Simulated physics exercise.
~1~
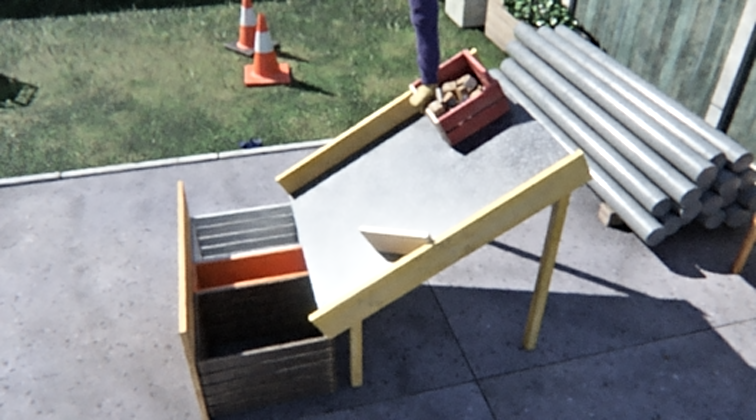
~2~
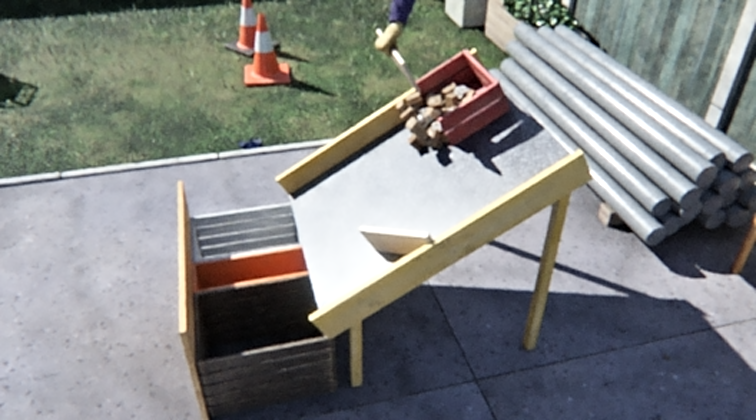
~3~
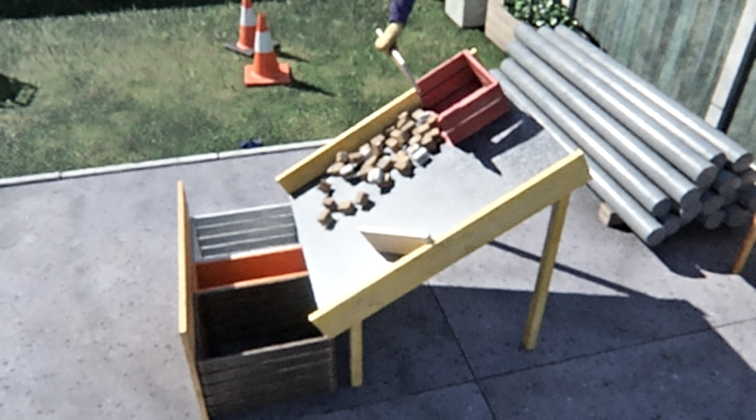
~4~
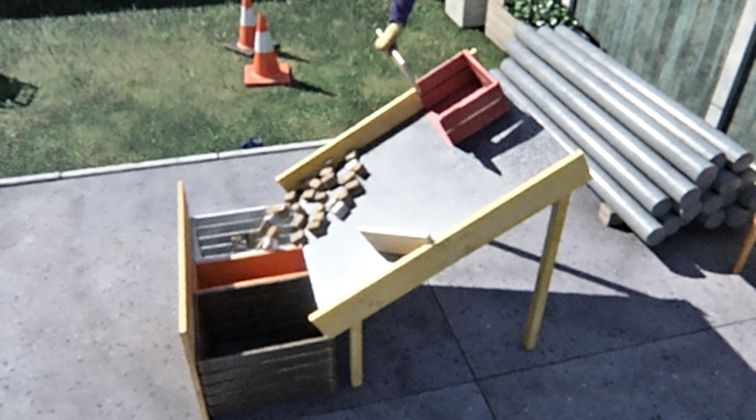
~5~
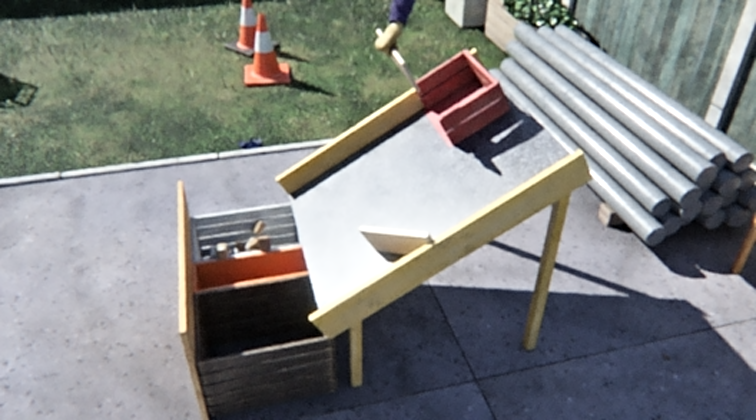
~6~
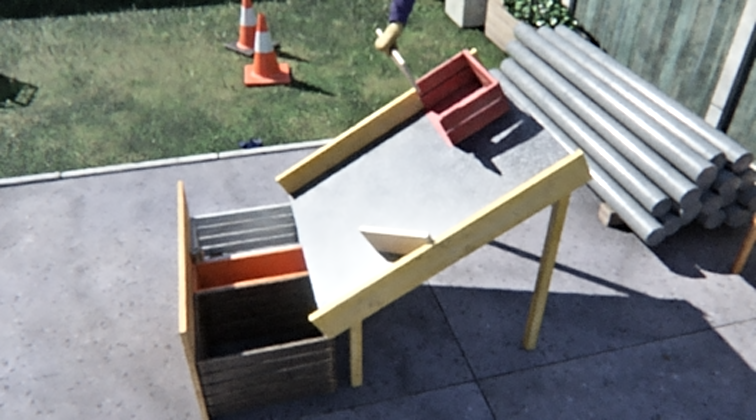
The clip shows a gloved hand lifting the gate of a red pen atop a sloping table, releasing small brown blocks that tumble down the left, mostly into the far white bin, until the slope is empty and the blocks are out of sight.
